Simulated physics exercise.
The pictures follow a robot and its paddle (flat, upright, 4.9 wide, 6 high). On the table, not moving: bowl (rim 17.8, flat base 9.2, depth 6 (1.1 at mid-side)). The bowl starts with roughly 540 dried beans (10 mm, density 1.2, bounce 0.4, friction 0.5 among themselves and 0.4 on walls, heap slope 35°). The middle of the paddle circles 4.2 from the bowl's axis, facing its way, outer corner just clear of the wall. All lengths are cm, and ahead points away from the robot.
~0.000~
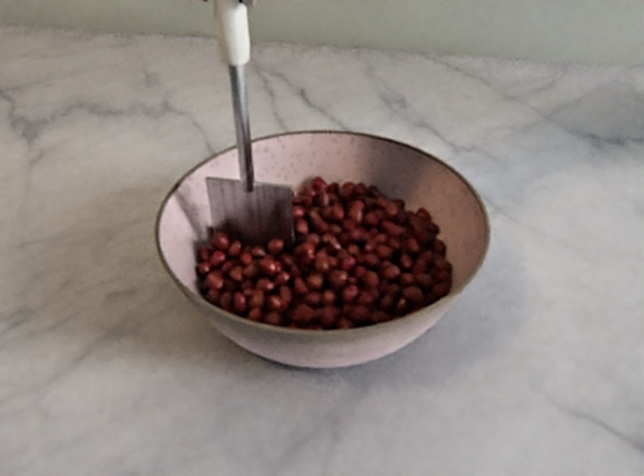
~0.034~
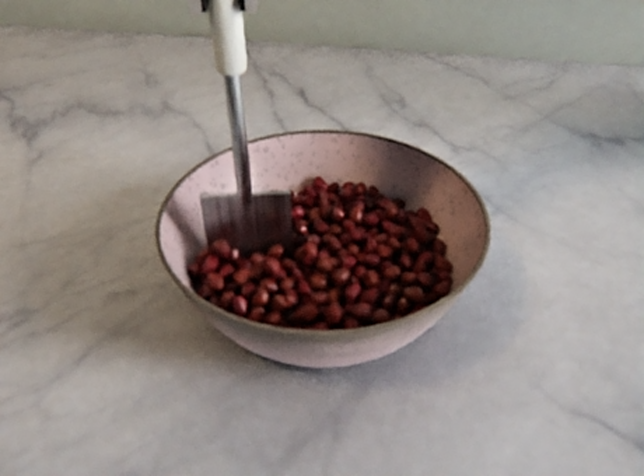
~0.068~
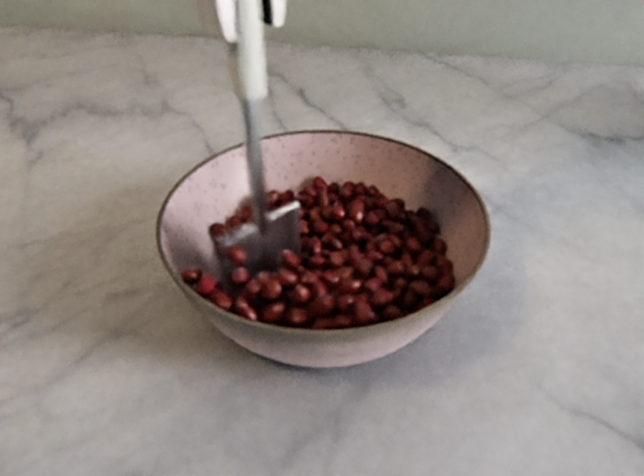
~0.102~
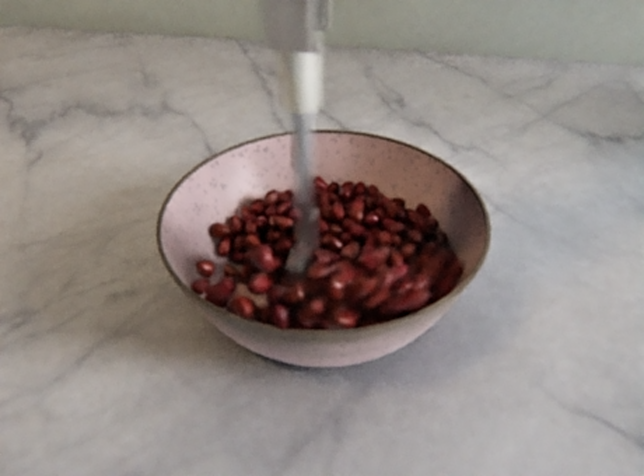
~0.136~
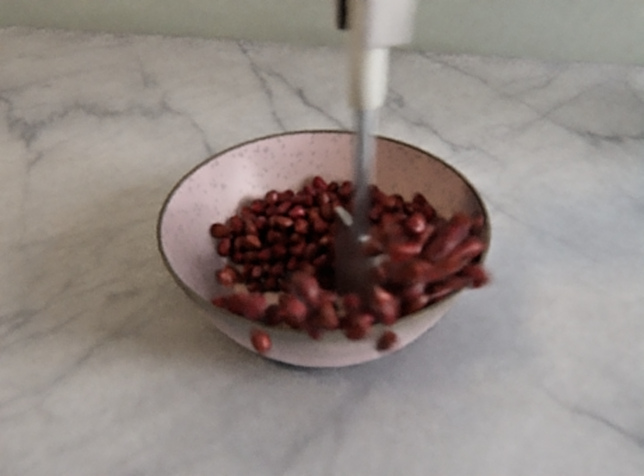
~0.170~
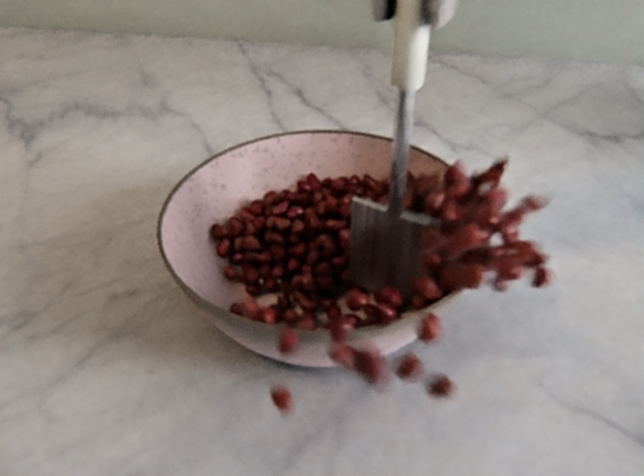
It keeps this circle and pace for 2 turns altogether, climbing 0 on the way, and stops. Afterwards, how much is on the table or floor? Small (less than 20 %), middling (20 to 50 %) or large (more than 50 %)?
A large share, more than 50 %, ends on the table or floor.
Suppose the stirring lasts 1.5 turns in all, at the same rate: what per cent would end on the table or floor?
In that case some 60 per cent.
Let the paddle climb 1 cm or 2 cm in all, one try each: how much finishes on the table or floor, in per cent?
Some 55 and 45 per cent.
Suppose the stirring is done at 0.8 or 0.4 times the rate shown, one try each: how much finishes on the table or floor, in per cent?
About 55 and 25 per cent.
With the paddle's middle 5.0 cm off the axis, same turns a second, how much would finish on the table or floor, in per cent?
Then about 50 per cent.
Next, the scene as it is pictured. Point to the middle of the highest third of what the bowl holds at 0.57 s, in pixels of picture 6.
Around (391, 169).
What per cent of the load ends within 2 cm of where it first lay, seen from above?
About 5 per cent.
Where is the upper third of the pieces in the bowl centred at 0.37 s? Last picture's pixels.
Near (211, 245).
After 0.37 s, 16° round, highest piece 10 above the table; 331 in the bowl, 98 on the table or floor, 116 in flight or on the tool.
After 0.57 s, 231° round, highest piece 9 above the table; 272 on the table or floor, 237 in the bowl, 36 in flight or on the tool.
After 0.87 s, 0° round, highest piece 5 above the table; 341 on the table or floor, 204 in the bowl.
After 1.57 s, 0° round, highest piece 4 above the table; 341 on the table or floor, 204 in the bowl.
At rest, 341 on the table or floor, 204 in the bowl. That is 63 % on the table or floor.
